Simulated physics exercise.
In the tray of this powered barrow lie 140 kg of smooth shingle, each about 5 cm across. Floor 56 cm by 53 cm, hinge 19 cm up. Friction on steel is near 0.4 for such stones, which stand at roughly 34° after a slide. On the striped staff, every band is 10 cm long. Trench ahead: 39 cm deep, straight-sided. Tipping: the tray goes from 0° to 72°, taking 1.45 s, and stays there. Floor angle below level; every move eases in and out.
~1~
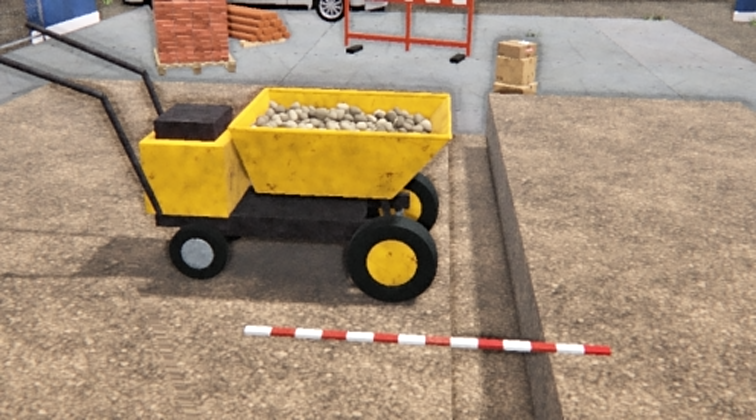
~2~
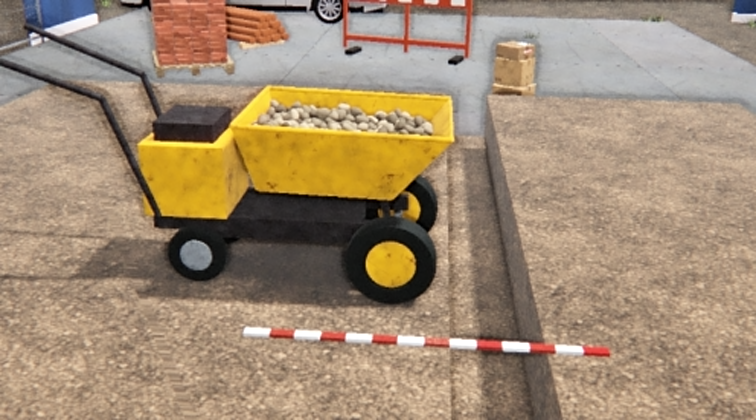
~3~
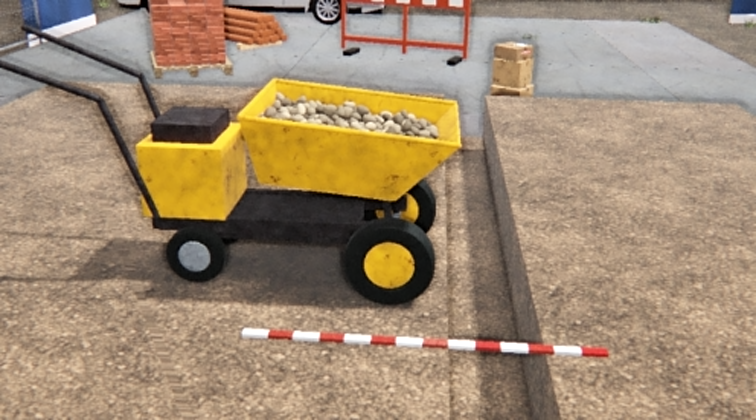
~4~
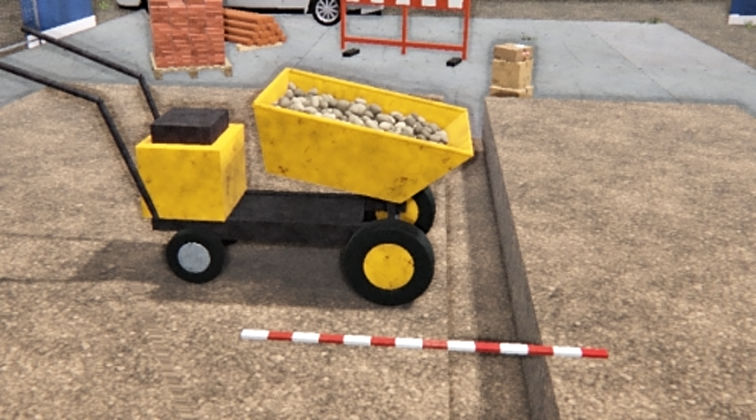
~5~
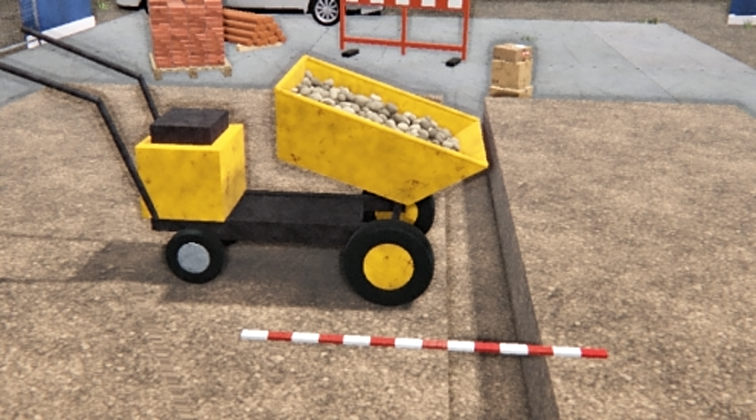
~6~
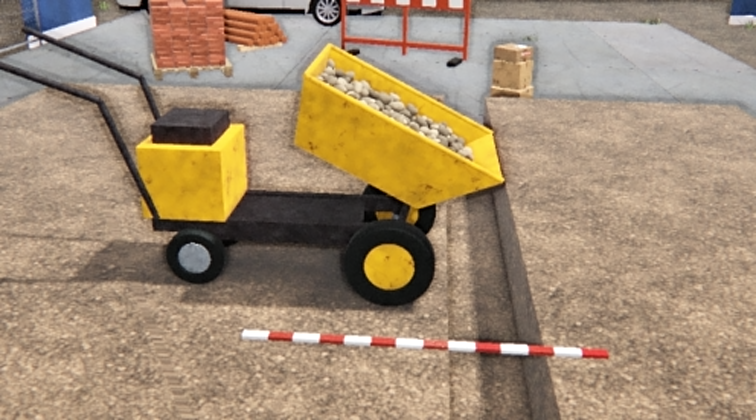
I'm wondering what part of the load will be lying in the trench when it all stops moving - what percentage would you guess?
I would guess about 21 per cent.
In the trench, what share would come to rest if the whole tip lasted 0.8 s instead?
In that case some 15 per cent.
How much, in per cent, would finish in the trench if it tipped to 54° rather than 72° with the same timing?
Some 20 in a hundred, I'd say.
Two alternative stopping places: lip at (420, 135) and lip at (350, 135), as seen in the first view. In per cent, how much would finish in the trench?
About 45 per cent first, then about 100 per cent.
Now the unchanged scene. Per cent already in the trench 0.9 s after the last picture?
I'd say near 0 per cent at that time.
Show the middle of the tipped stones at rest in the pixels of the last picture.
Their middle is at about (584, 278).
Then, 0.5 s after the last picture the floor is at 61°, 99 % in the tray, 1 % past the trench; the foremost stones are at (544, 233).
Then, 0.9 s after the last picture the floor is at 72°, 40 % in the tray, 1 % in the trench, 59 % past the trench; the foremost stones are at (678, 272).
Then, 1.3 s after the last picture the floor is at 72°, 14 % in the tray, 5 % in the trench, 81 % past the trench; the foremost stones are past the picture's edge.
Then, 3.2 s after the last picture the floor is at 72°, 0 % in the tray, 21 % in the trench, 79 % past the trench; the foremost stones are past the picture's edge.
